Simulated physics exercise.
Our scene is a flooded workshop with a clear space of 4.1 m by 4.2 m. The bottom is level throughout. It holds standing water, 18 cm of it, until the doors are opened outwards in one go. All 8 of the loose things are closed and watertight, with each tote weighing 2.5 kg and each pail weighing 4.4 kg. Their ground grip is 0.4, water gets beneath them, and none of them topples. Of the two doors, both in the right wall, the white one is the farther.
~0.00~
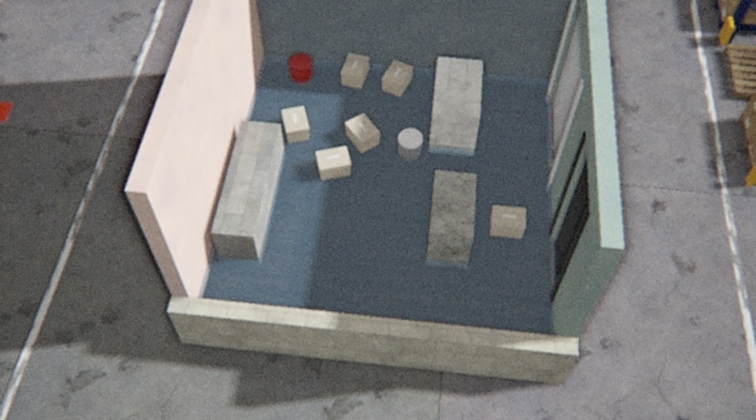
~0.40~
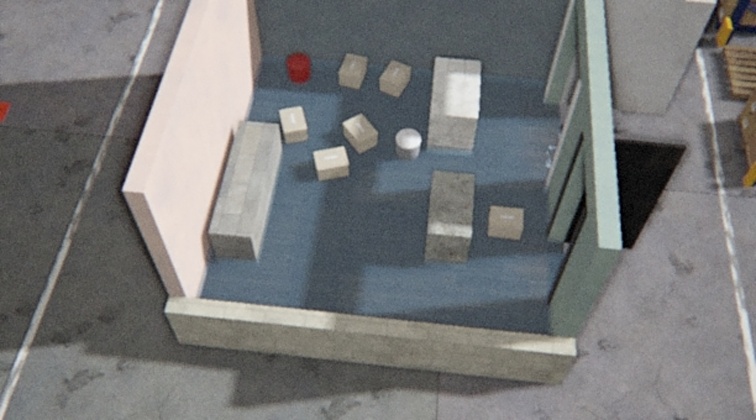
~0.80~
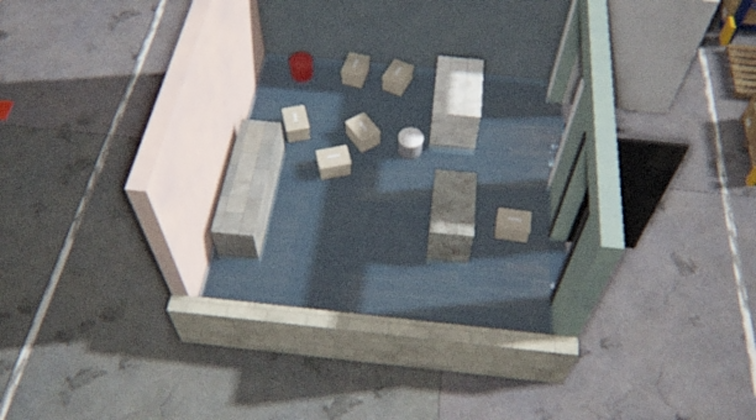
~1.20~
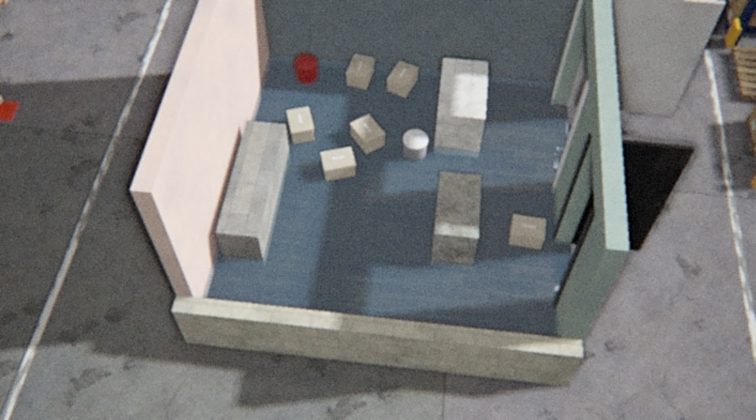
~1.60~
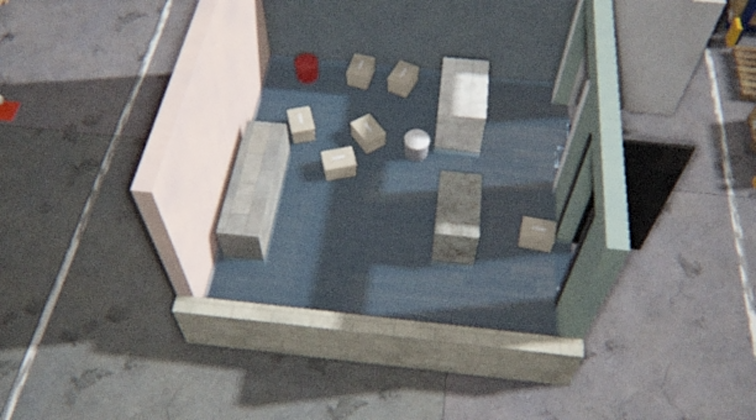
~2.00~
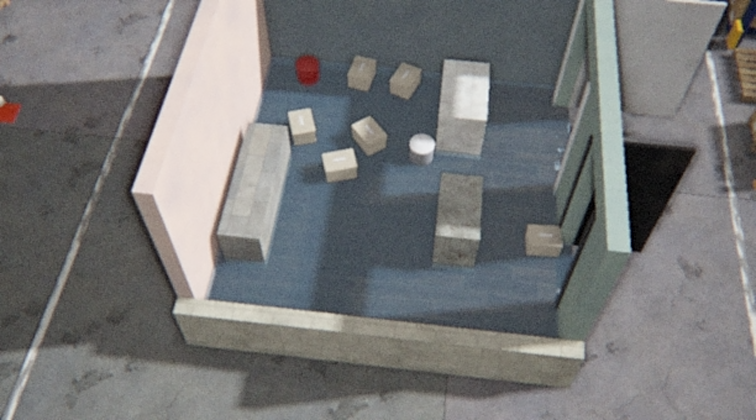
A pale box drifts right across the flooded workshop floor toward the right wall.
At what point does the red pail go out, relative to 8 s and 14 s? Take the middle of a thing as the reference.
The red pail goes out after 14 s, or never.
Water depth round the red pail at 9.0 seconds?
Roughly 10 cm at that moment.
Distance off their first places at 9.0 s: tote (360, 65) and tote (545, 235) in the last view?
100 cm; washed out.
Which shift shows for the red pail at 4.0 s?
Shift by then: About 10 cm.
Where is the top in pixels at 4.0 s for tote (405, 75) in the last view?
My estimate: Around (440, 73).
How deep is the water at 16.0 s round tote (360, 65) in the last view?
Roughly 6 cm.
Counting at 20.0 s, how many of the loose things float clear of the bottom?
I'd say 3 of them.
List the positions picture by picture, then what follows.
In the first frame, the red pail at (300, 61) floats; about 2770 L in view; 0 of 8 have shifted.
In the second frame, the red pail at (298, 62), afloat; about 2730 L in view; 0 of 8 have shifted.
In the third frame, the red pail at (301, 60) floats; 18 cm deep round most things; 1 of 8 have shifted.
In the fourth frame, the red pail at (306, 62) floats; 18 cm deep round most things; 1 of 8 have shifted.
In the fifth frame, the red pail at (306, 62) floats; 18 cm deep round most things; 1 of 8 have shifted.
In the sixth frame, the red pail at (307, 64) floats; 18 cm deep round most things; 2 of 8 have shifted.
After 4.0 s the red pail is near (317, 66), 0.1 m from its start, afloat; 1 of 8 are out; 7 afloat.
After 9.0 s the red pail is near (345, 73), 0.5 m from its start, afloat; 4 of 8 are out; 4 afloat.
After 16.0 s the red pail is near (386, 79), 1.1 m from its start, afloat; 5 of 8 are out; 3 afloat.
After 20.0 s the red pail is near (409, 79), 1.4 m from its start, afloat; 5 of 8 are out; 3 afloat.
